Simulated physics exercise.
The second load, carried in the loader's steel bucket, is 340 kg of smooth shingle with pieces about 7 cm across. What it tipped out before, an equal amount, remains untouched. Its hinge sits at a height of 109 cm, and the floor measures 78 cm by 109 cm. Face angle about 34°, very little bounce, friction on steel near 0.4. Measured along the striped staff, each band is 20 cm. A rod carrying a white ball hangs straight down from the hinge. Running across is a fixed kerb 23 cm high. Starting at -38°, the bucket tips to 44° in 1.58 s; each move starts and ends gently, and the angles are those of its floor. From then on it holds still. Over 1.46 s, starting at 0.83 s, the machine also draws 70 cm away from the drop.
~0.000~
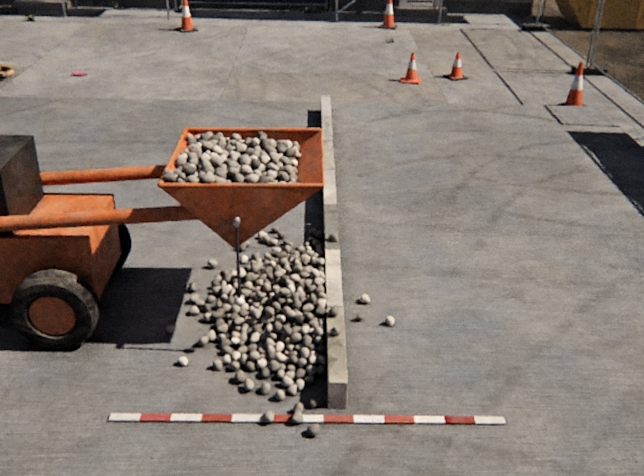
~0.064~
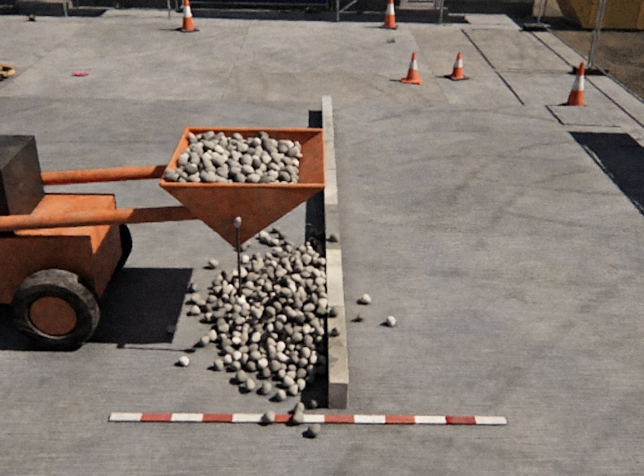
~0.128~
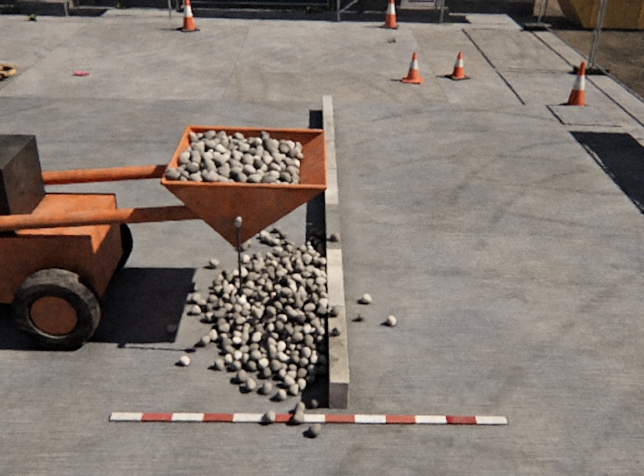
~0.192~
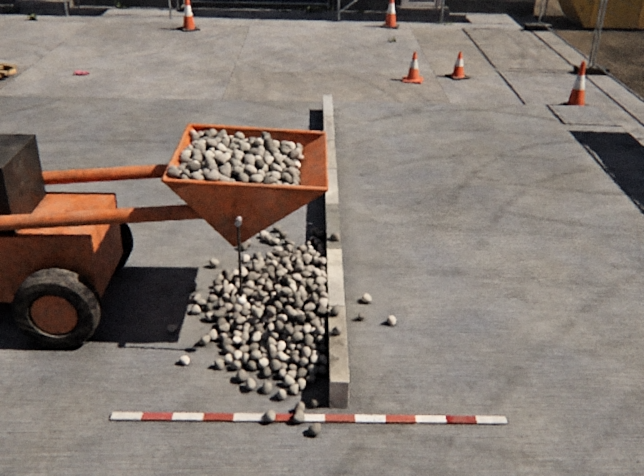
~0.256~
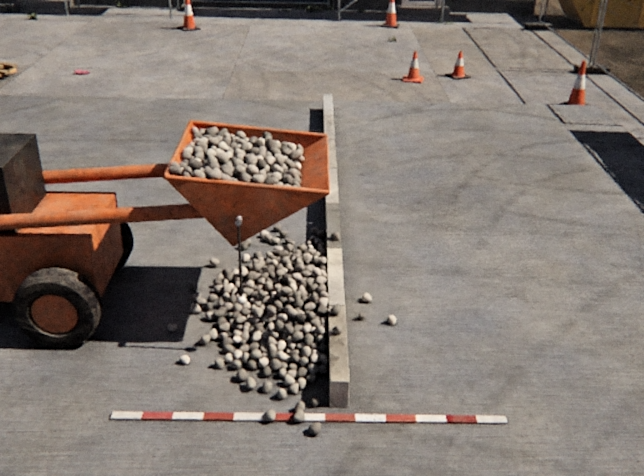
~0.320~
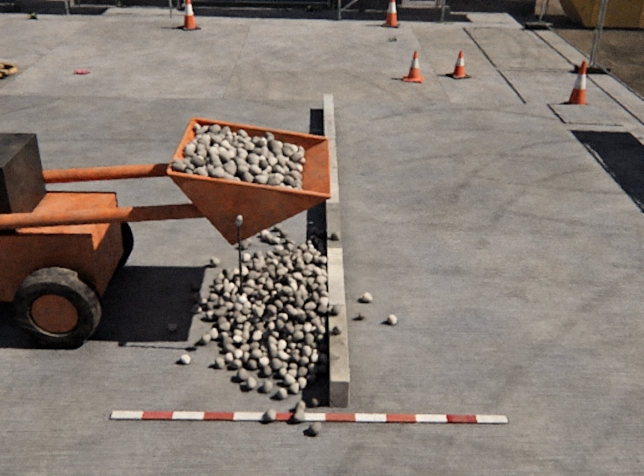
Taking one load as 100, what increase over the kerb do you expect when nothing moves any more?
18 out of 100.
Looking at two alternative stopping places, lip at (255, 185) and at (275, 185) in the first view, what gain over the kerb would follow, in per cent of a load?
Some 0 percent first and 0 percent second.
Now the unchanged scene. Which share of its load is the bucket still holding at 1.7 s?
Some 5 %, roughly, is held.
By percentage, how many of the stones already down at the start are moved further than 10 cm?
Estimate: 20 %, roughly.
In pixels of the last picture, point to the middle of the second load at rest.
Roughly pixel (294, 291) in the last view.
After 1.2 s the floor is at 31°; in per cent of one load, 84 in the bucket, 115 on this side of the kerb, 0 over the kerb; the foremost stones are at (350, 289).
After 1.7 s the floor is at 44°; in per cent of one load, 4 in the bucket, 182 on this side of the kerb, 14 over the kerb; the foremost stones are at (411, 299).
After 2.7 s the floor is at 44°; in per cent of one load, 0 in the bucket, 182 on this side of the kerb, 18 over the kerb; the foremost stones are at (469, 283).
After 5.3 s the floor is at 44°; in per cent of one load, 0 in the bucket, 182 on this side of the kerb, 18 over the kerb; the foremost stones are at (469, 283). Net gain over the kerb, 18.
